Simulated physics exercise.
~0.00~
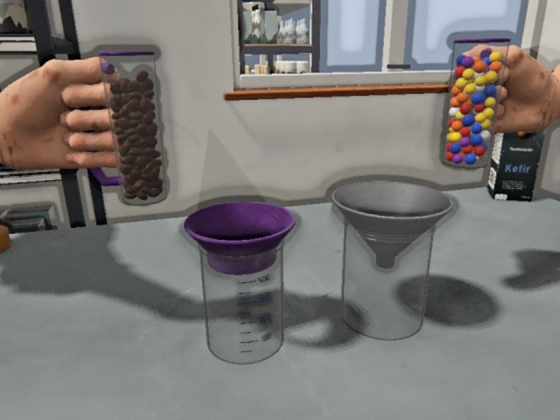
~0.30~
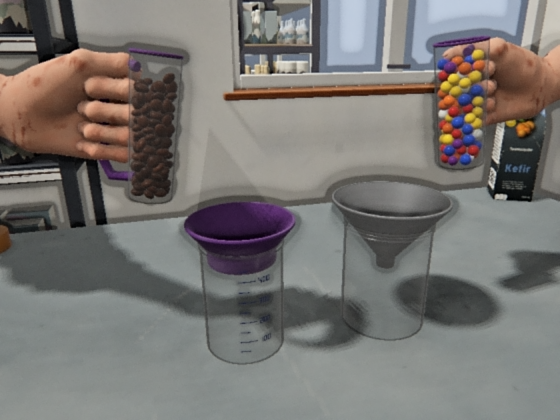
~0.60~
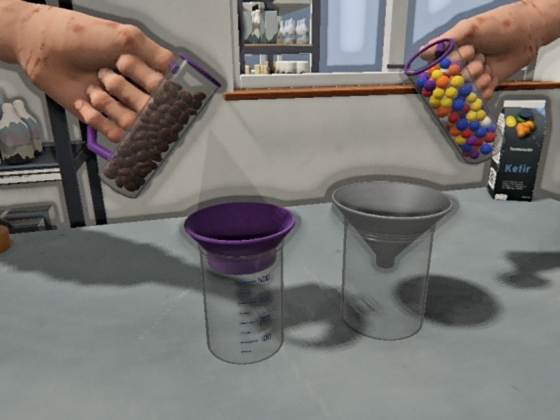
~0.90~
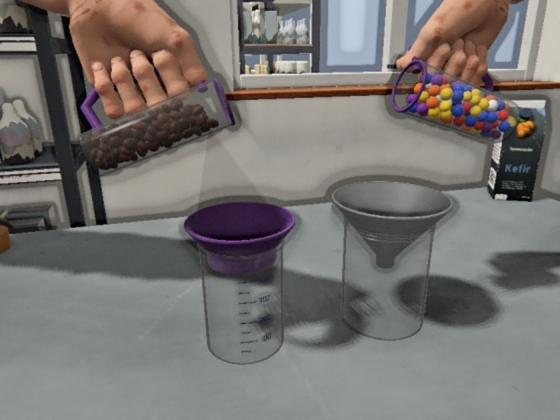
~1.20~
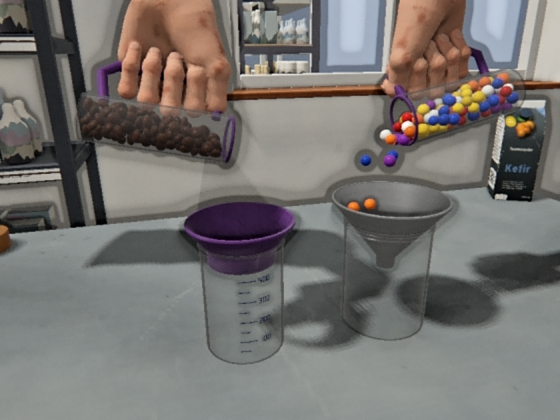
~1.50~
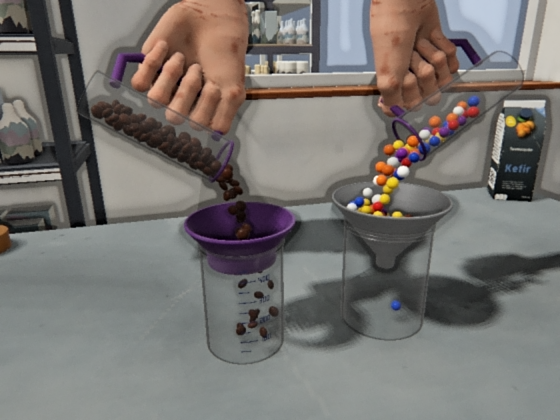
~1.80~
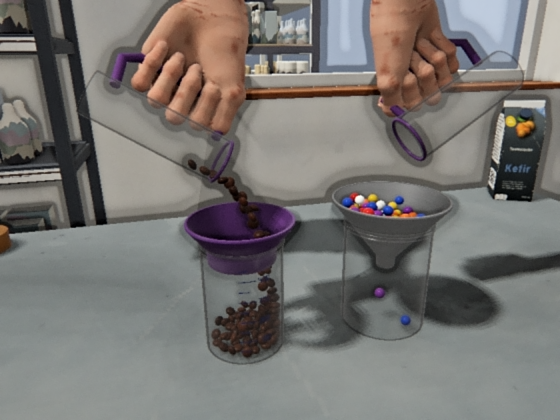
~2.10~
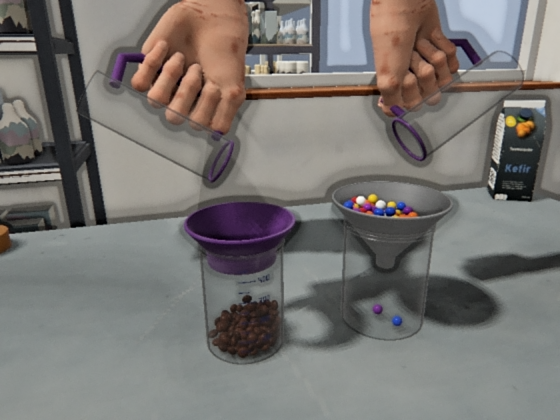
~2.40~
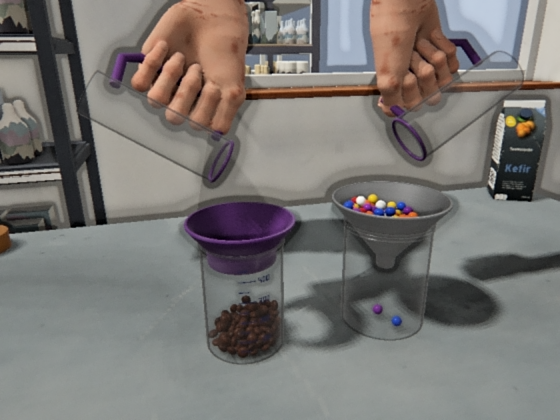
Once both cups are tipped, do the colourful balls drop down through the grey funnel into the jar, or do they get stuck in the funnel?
They get stuck in the grey funnel, with only a couple reaching the jar below. The brown pieces on the left all run through the purple funnel into their jar.
